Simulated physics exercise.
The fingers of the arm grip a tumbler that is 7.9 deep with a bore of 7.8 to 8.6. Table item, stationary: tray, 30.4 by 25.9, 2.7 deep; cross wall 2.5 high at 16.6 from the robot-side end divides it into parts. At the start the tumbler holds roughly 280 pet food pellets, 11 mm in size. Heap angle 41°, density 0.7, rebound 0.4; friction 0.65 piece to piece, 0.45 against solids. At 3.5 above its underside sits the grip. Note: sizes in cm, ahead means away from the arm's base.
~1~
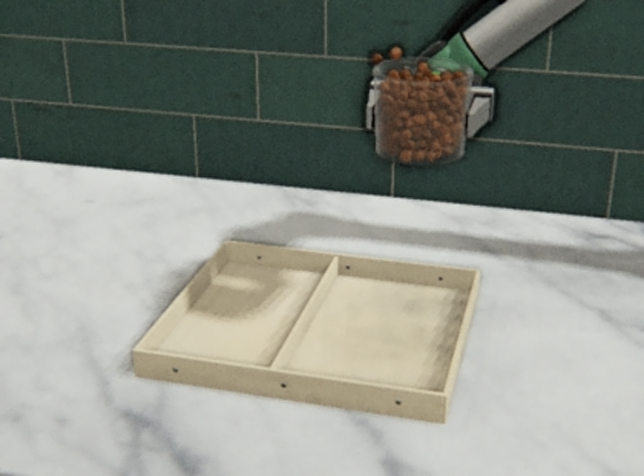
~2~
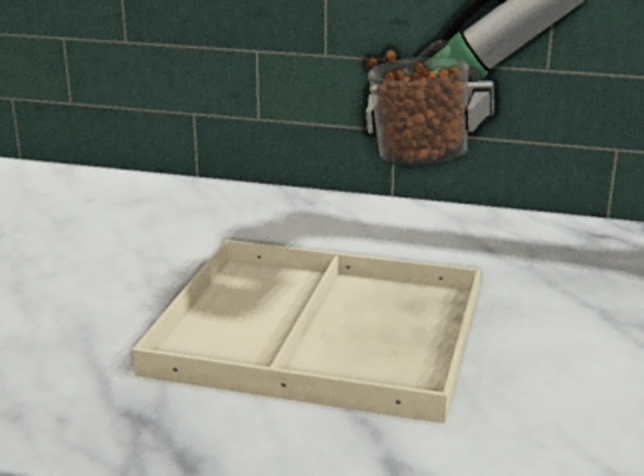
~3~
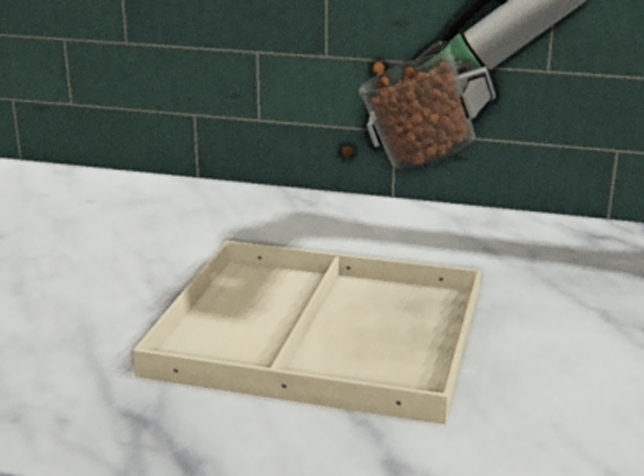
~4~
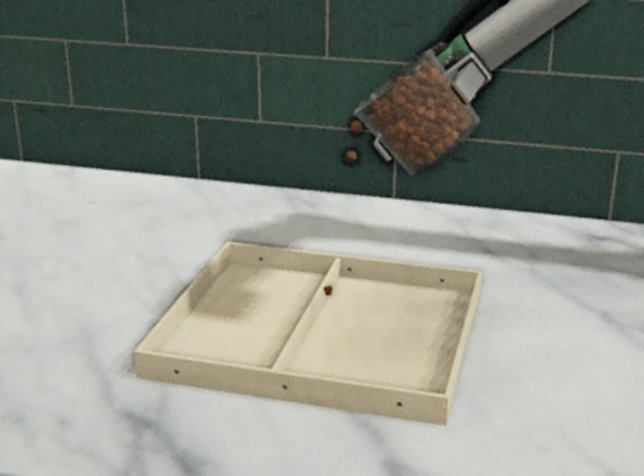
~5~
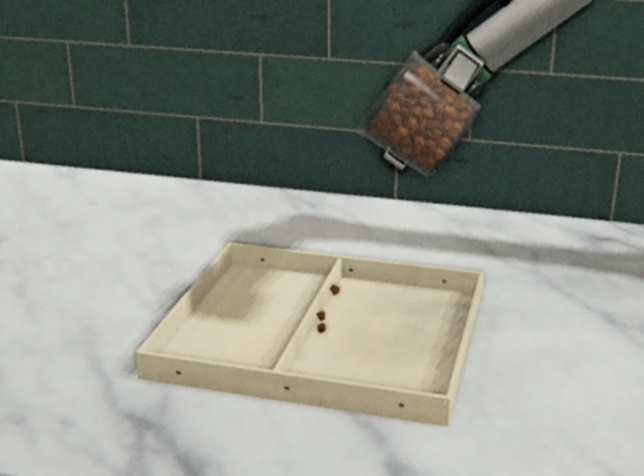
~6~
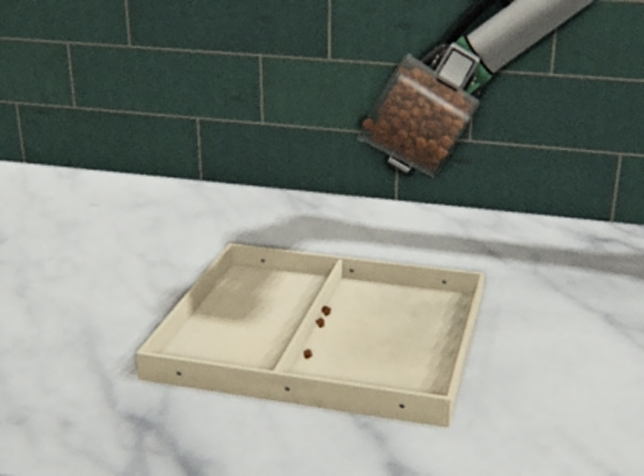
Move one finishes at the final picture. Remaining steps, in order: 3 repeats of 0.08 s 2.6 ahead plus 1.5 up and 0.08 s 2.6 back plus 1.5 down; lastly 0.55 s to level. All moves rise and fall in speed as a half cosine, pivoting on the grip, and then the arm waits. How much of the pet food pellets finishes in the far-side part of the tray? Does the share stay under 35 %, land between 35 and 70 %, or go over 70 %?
It lands between 35 and 70 %.
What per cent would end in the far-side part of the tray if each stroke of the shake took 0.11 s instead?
I'd expect close to 25 per cent then.
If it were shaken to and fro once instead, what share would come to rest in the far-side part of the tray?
I'd expect close to 40 per cent then.
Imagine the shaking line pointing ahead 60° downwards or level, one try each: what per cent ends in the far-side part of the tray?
Result: Approx. 15 % and 30 %, one try each.
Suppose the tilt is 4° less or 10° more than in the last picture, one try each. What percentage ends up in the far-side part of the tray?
It would be around 45 and 65 per cent.
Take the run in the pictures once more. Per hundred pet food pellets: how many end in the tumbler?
35 %.
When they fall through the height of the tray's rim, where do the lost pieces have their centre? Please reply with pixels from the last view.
About at (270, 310).
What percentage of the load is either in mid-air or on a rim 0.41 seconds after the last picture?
18 %.
Then, 0.41 s after the last picture, tilted 63° forward, highest piece 28 above the table; 118 in the tumbler, 93 in the far-side part, 15 in the robot-side part, 1 on the table or floor, 51 in flight or on a rim.
Then, 0.82 s after the last picture, tilted 19° forward, highest piece 28 above the table; 135 in the far-side part, 97 in the tumbler, 39 in the robot-side part, 7 on the table or floor.
Then, 1.23 s after the last picture, level, highest piece 27 above the table; 135 in the far-side part, 97 in the tumbler, 39 in the robot-side part, 7 on the table or floor.
Then, 2.28 s after the last picture, level, highest piece 27 above the table; 135 in the far-side part, 97 in the tumbler, 39 in the robot-side part, 7 on the table or floor.
Final count, 135 in the far-side part, 97 in the tumbler, 39 in the robot-side part, 7 on the table or floor. That is 49 % in the far-side part of the tray.
